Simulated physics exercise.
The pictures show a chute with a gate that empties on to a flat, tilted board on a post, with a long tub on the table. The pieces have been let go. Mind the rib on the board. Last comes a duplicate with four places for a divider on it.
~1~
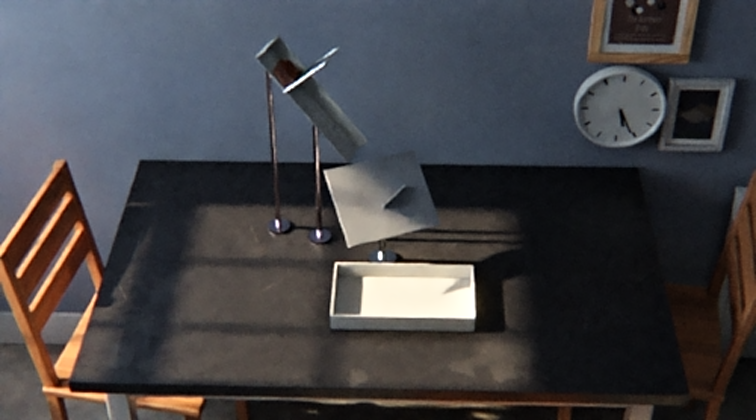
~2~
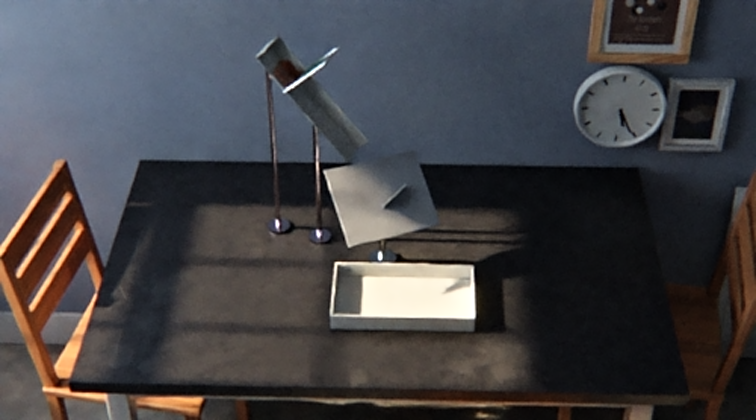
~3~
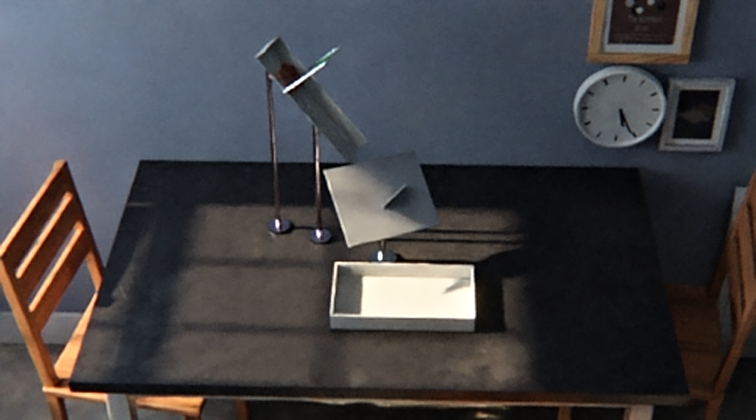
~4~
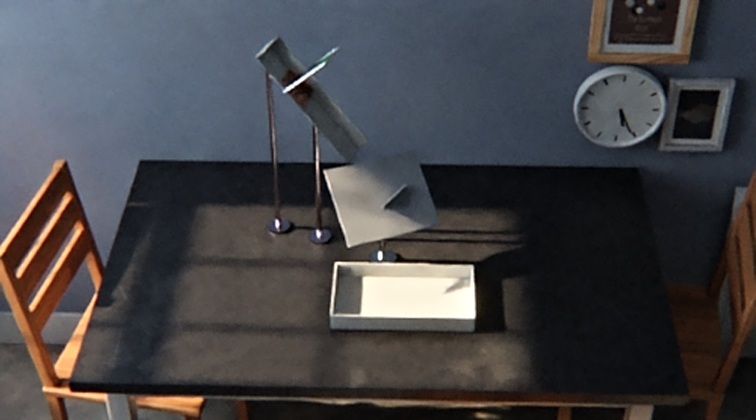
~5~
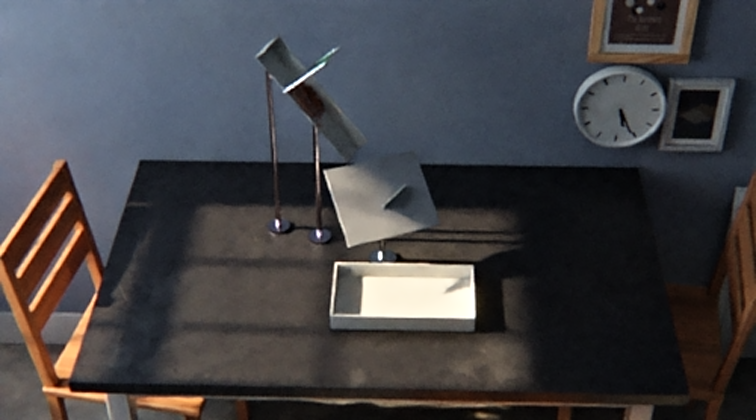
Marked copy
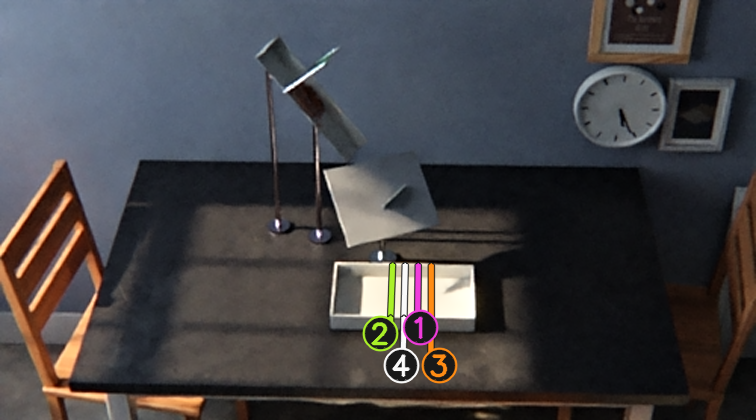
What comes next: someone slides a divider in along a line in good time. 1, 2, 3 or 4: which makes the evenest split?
The answer is line 2.
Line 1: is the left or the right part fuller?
Left.
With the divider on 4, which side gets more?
Left.
On the marked copy, line 1 crosses the front rim at (417, 317); line 2 crosses the front rim at (390, 316); line 3 crosses the front rim at (431, 317); line 4 crosses the front rim at (403, 317).
With 1, of what is caught, almost all on the left of the divider, about a tenth on the right.
With 2, of what is caught, roughly half on the left of the divider, roughly half on the right.
With 3, of what is caught, almost all on the left of the divider, about a tenth on the right.
With 4, of what is caught, the larger part on the left of the divider, roughly a quarter on the right.
